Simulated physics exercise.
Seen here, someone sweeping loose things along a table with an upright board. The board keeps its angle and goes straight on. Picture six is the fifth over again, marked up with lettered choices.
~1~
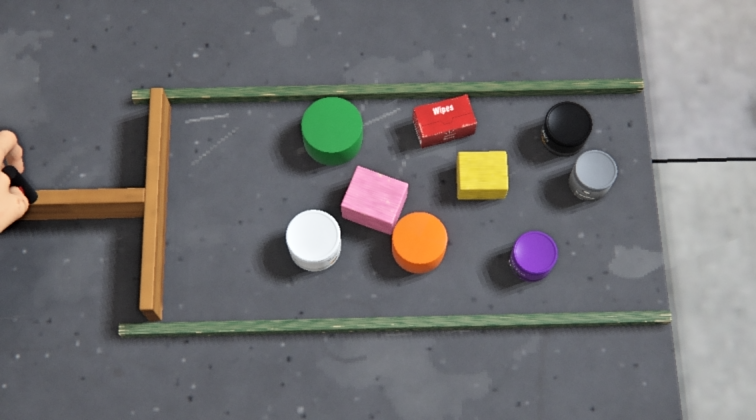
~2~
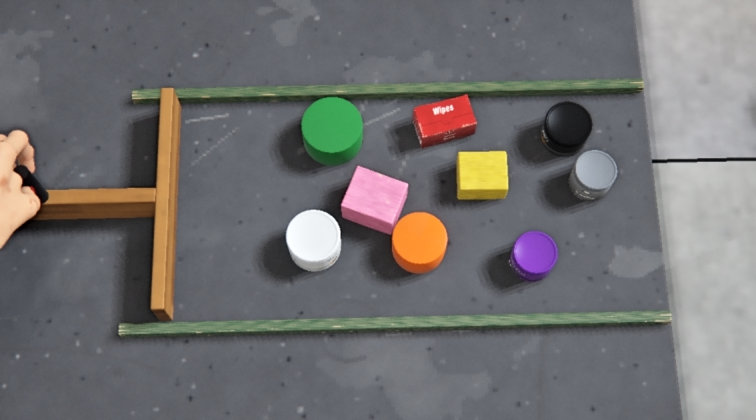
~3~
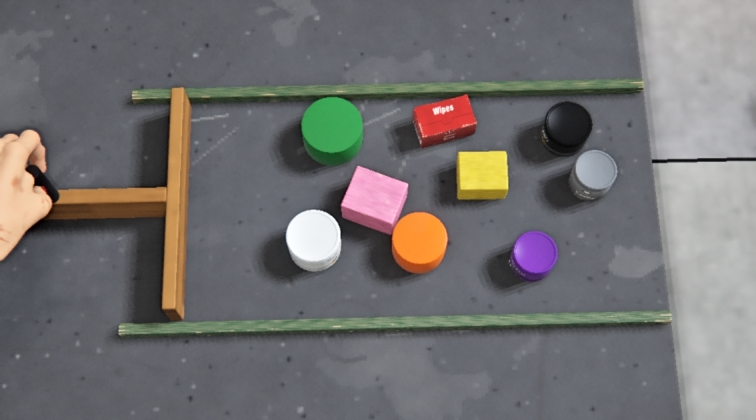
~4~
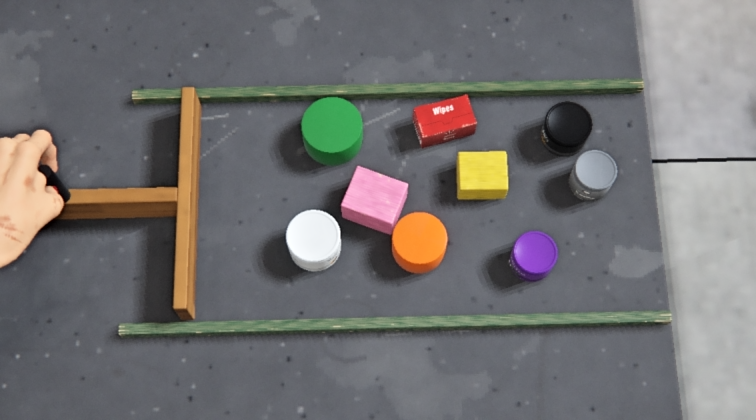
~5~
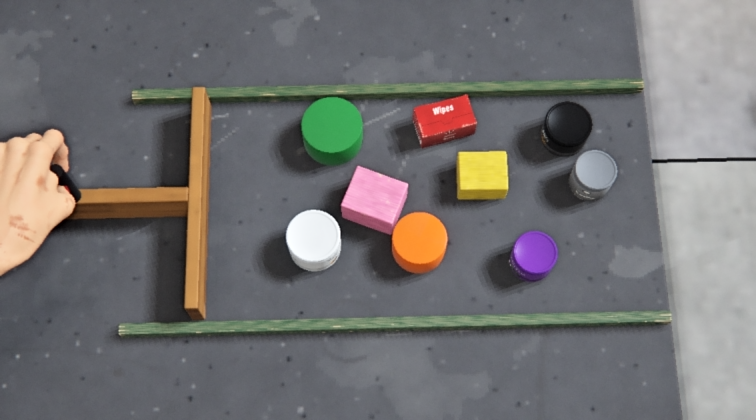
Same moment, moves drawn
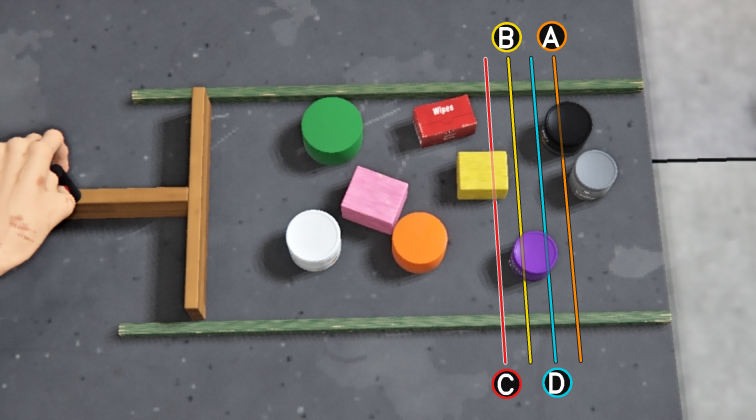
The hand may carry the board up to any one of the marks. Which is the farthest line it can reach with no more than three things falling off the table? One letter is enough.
As far as mark A.
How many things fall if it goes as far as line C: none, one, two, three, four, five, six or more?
In all, none.
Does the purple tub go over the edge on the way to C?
By then, no.
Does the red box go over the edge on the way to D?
No.
On the marked copy, A at (567, 202); B at (519, 203); C at (495, 203); D at (543, 202).
Taking A. A third of the way, board (330, 190); green pot (367, 131); white jar (365, 243).
Two thirds of the way, board (465, 187); black tub (593, 138); purple tub (582, 263).
When it is over, board (568, 185); black tub over the edge; grey tub over the edge; two fallen.
As for the rest, B is within the limit but short; C is within the limit but short; D is within the limit but short.
